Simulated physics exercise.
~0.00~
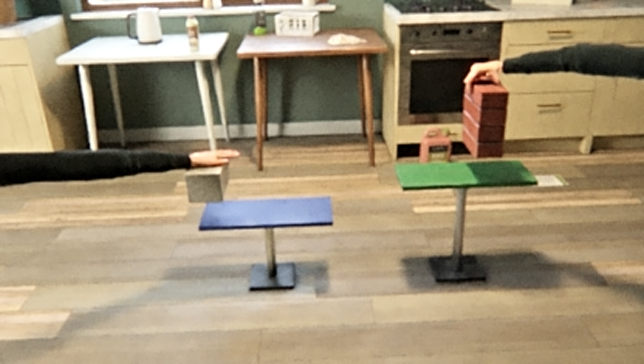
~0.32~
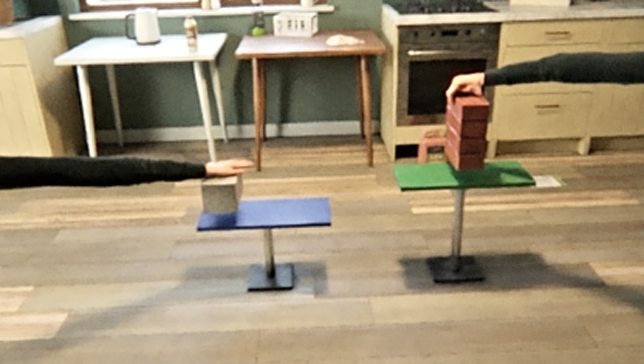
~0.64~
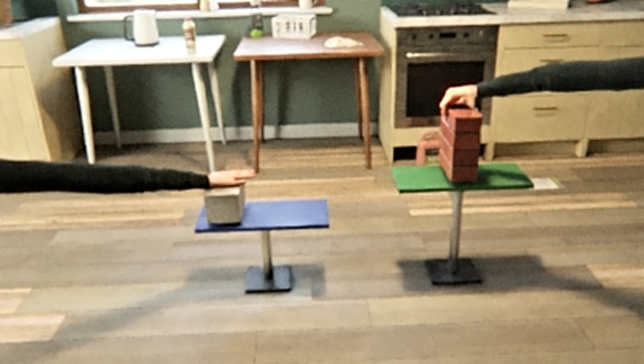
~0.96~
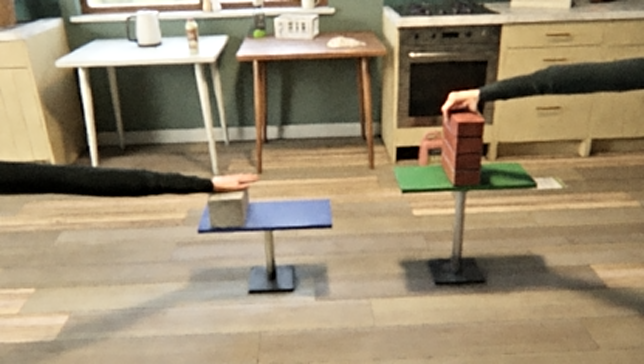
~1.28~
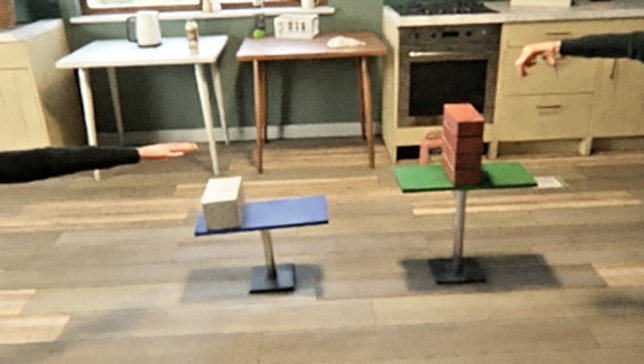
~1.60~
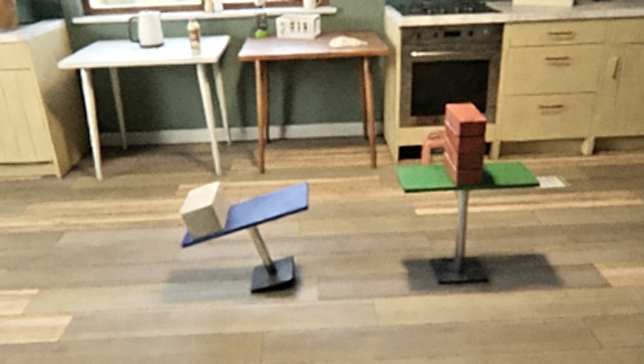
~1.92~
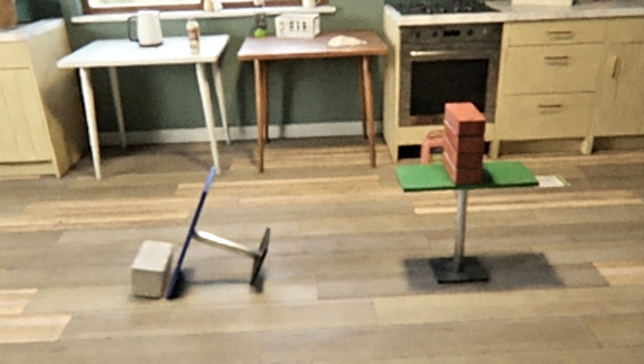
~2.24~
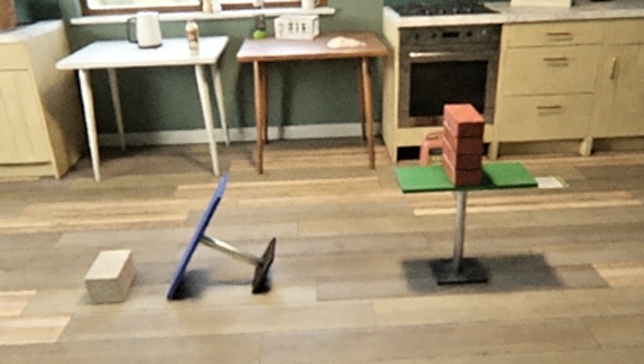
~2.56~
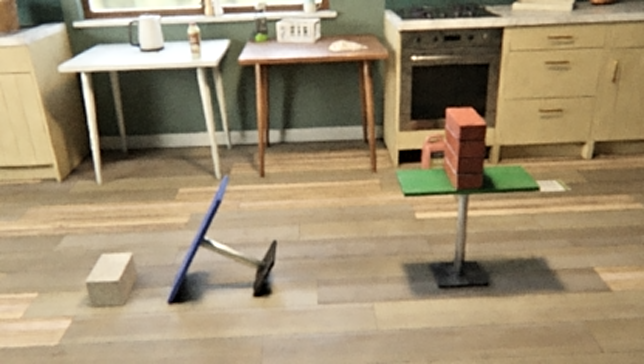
Two hands set a pale block on the left end of a small blue table and a stack of red bricks on a green one, then let go. The blue table toppled left, dropping the block onto the floor, while the green table stayed upright with its bricks.
